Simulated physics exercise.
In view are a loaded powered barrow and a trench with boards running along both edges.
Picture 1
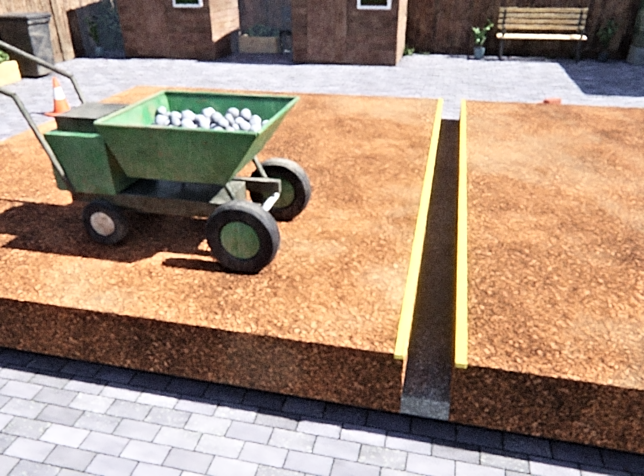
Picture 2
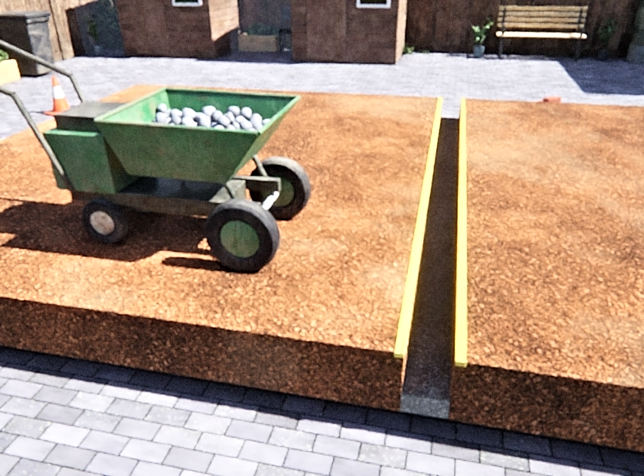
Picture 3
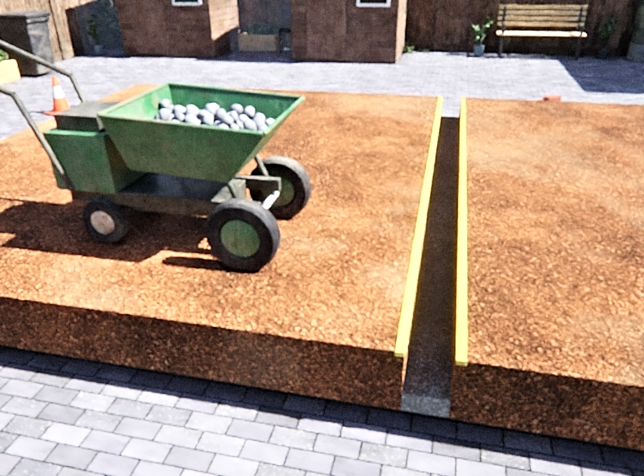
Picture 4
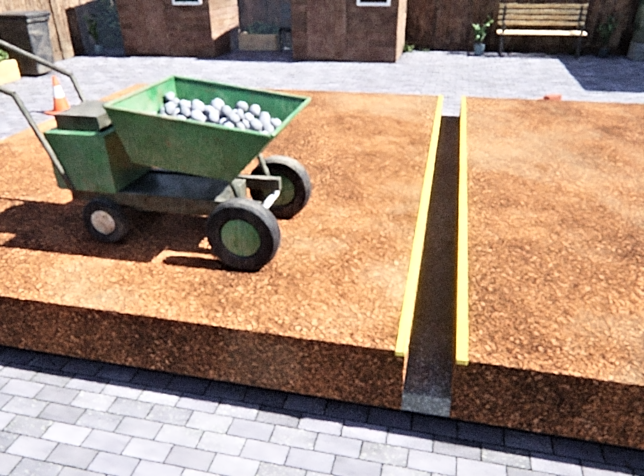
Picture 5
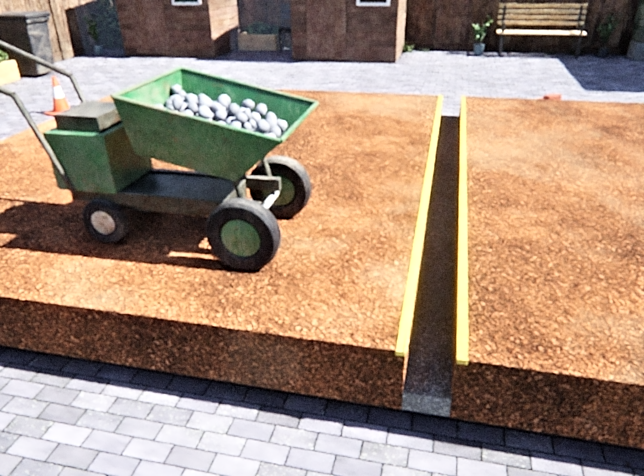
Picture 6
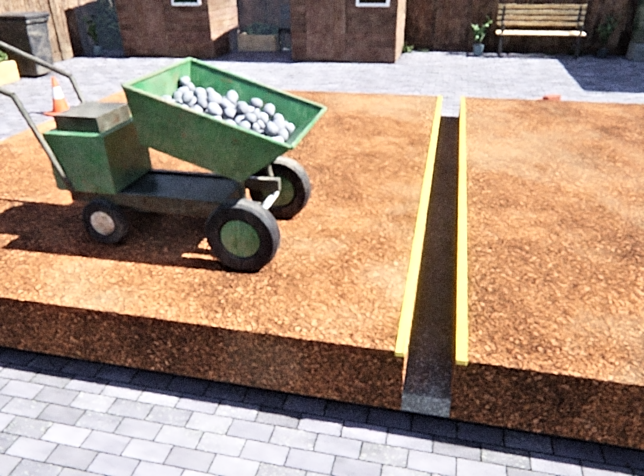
To begin with, a green powered barrow loaded with round grey cobbles stands on brown ground, left of a narrow trench edged with yellow boards. Its skip then begins to tilt, the rear rising and the front lip shifting right, until it slants clearly toward the trench with the cobbles still inside.
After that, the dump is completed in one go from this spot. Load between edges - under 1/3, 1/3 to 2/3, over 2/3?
1/3 to 2/3.
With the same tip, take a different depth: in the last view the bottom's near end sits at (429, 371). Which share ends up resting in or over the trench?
The share would be around 40 in a hundred.
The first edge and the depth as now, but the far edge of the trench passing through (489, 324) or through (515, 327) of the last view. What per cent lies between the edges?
60 %, 60 %.
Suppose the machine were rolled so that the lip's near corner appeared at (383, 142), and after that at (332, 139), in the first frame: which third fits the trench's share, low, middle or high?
First: Below one third. Second: Between a third and two thirds.
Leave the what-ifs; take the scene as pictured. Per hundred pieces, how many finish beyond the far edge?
About 5 per cent.
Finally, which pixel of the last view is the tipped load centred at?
Roughly at pixel (425, 261).
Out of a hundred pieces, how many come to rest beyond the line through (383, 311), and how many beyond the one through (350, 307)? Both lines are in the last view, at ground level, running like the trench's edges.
Result, first then second: 70 %, 90 %.
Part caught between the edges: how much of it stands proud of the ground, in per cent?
Close to 0 percent.
Just after the last frame, skip tipped steeply; every one in the skip.
A moment on, skip tipped steeply; the larger part in the skip; about a tenth short of the trench; just a few in or heaped over the trench; about a tenth falling.
Further on, skip tipped right over; about a tenth in the skip; roughly half short of the trench; roughly a third in or heaped over the trench; about a tenth beyond it.
When it is over, skip tipped right over; roughly half short of the trench; roughly half in or heaped over the trench; about a tenth beyond it.
